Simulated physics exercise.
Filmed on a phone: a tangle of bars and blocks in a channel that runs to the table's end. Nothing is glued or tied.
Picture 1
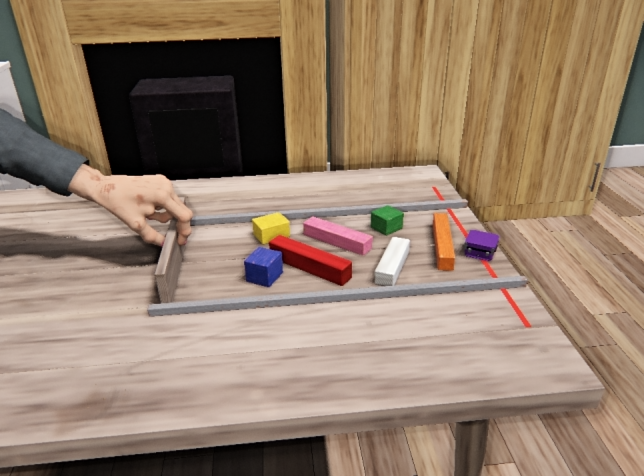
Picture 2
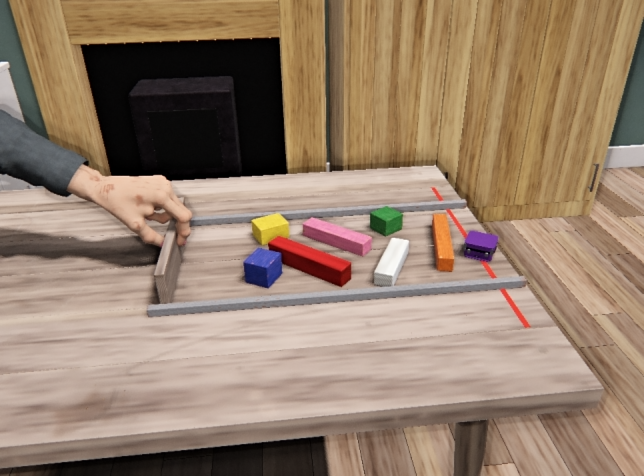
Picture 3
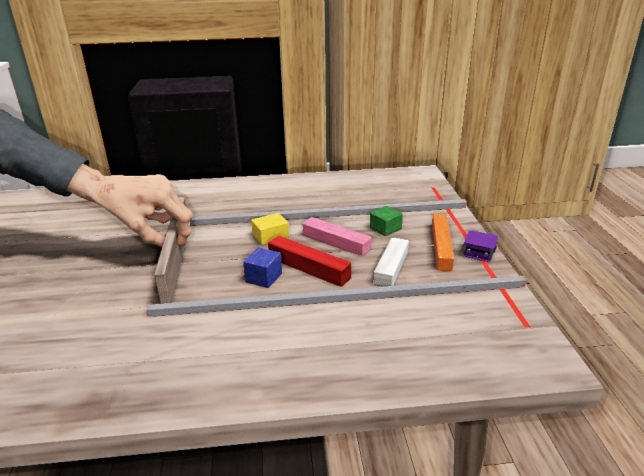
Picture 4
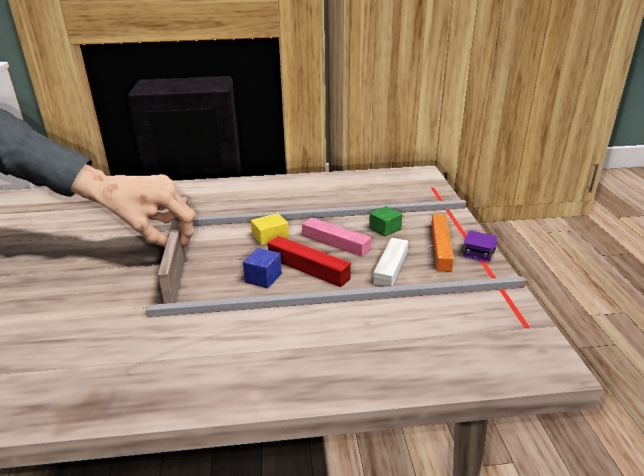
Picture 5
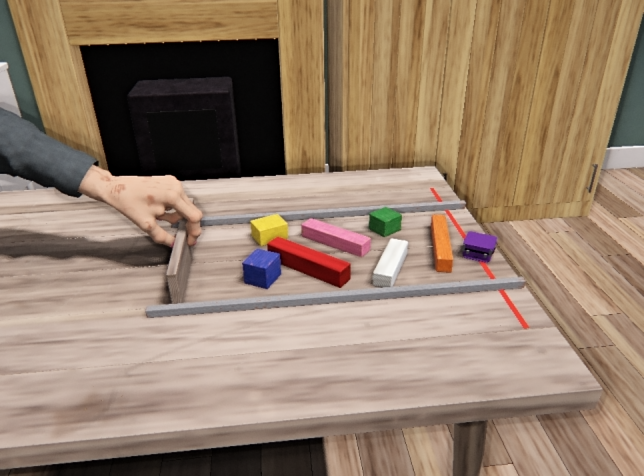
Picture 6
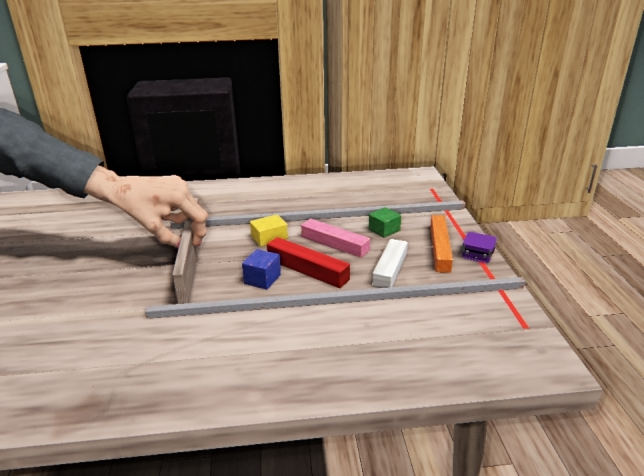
On a pale wooden table by a dark fireplace and wood panelling, seen from above at an angle, two grey rails form a channel. Between them lie blue and yellow blocks, red and pink bars, a green block, a white stick and an orange bar, with a purple case by a red line at right. A hand at left holds an upright board still, then slides it slightly rightward, touching nothing else.
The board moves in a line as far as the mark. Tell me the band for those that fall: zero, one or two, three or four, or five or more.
Here the number that fall off is five or more.
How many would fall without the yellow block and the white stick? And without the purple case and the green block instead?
First 5, then 4.
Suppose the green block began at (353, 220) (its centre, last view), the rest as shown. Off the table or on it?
Then it comes down.
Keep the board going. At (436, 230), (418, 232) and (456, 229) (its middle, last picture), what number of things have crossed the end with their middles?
Past the end: 4, 2 and 5.
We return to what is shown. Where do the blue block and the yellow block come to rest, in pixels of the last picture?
The blue block stops around (495, 252); the yellow block around (469, 215).
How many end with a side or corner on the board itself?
In contact: 2.
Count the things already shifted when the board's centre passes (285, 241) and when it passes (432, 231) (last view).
The counts are 4 and 8.
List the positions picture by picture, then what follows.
Purple case (481, 247); orange bar (443, 240); green block (387, 220); board (175, 247); tape (471, 242), in the first picture.
Orange bar (442, 241); white stick (392, 262), in the second picture.
Green block (386, 221); red stick (309, 260), in the third picture.
Purple case (480, 247); board (177, 247), in the fourth picture.
Orange bar (441, 241); blue block (262, 268), in the fifth picture.
Purple case (479, 248); orange bar (441, 242); green block (385, 222); board (189, 247); tape (469, 244), in the sixth picture.
A little later, none off yet; purple case at rest near (479, 248); orange bar at rest near (441, 242); green block at rest near (385, 222).
Next, none off yet; purple case at rest near (479, 248); orange bar moving near (445, 242); green block shifted about its own width near (409, 220).
Later still, one off so far; purple case dropping near (502, 437); orange bar tilted well over near (509, 261); green block shifted well along near (473, 214).
When it is over, the number that fall off is five or more; down, red stick, pink bar, white stick, green block, orange bar and purple case.
